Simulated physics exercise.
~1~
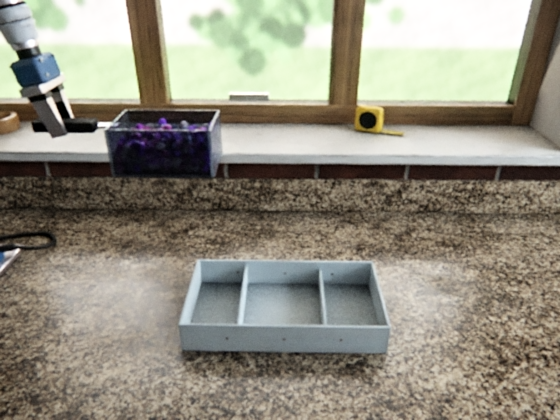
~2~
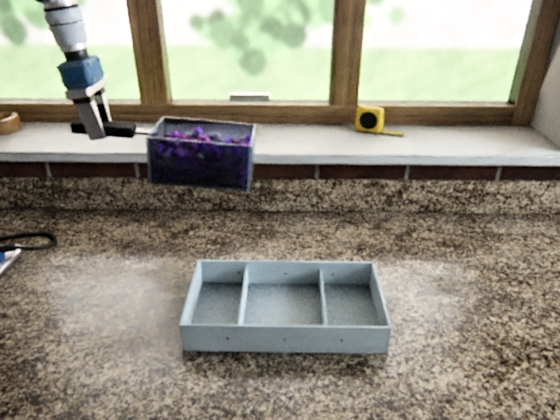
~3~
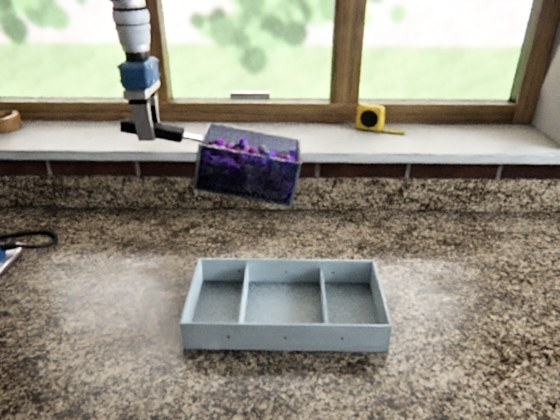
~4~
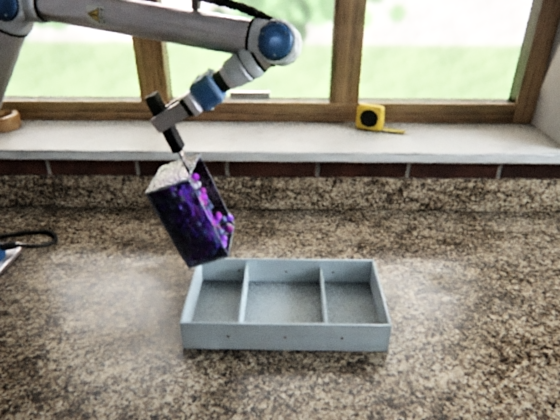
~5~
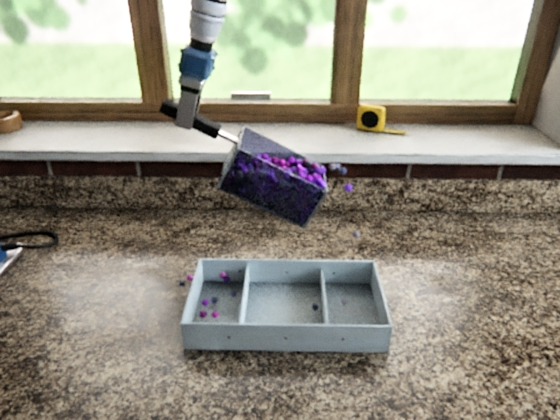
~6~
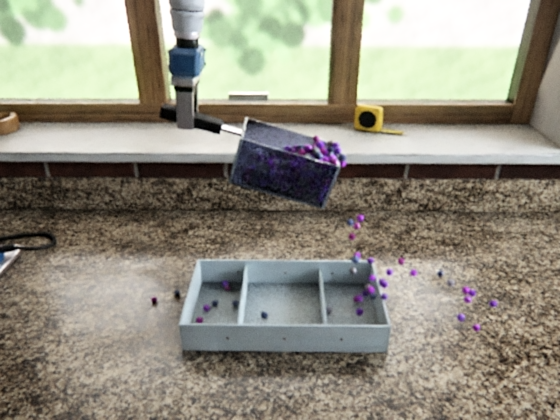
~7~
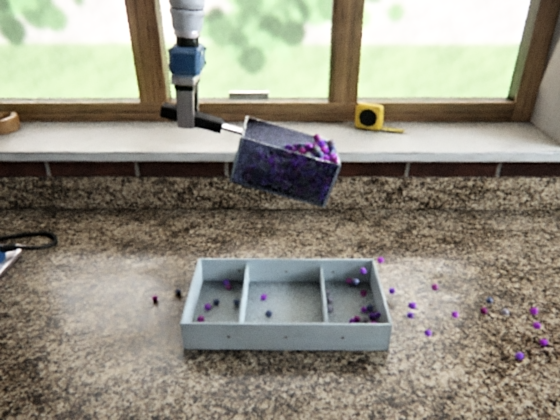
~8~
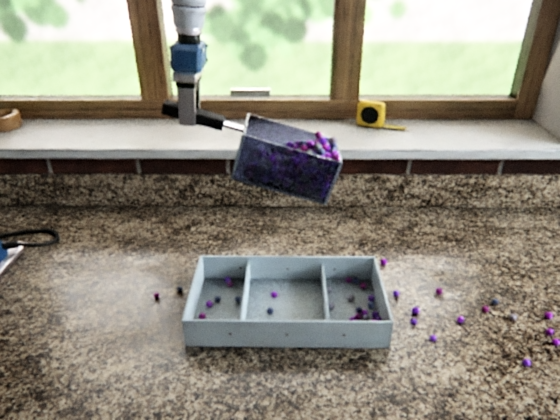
A robot arm carries a clear box of small purple round sweets rightward from the windowsill over a divided grey tray, tips it steeply, then partly levels it, spilling some into the tray and onto the counter at right, while most stay in the tilted box.
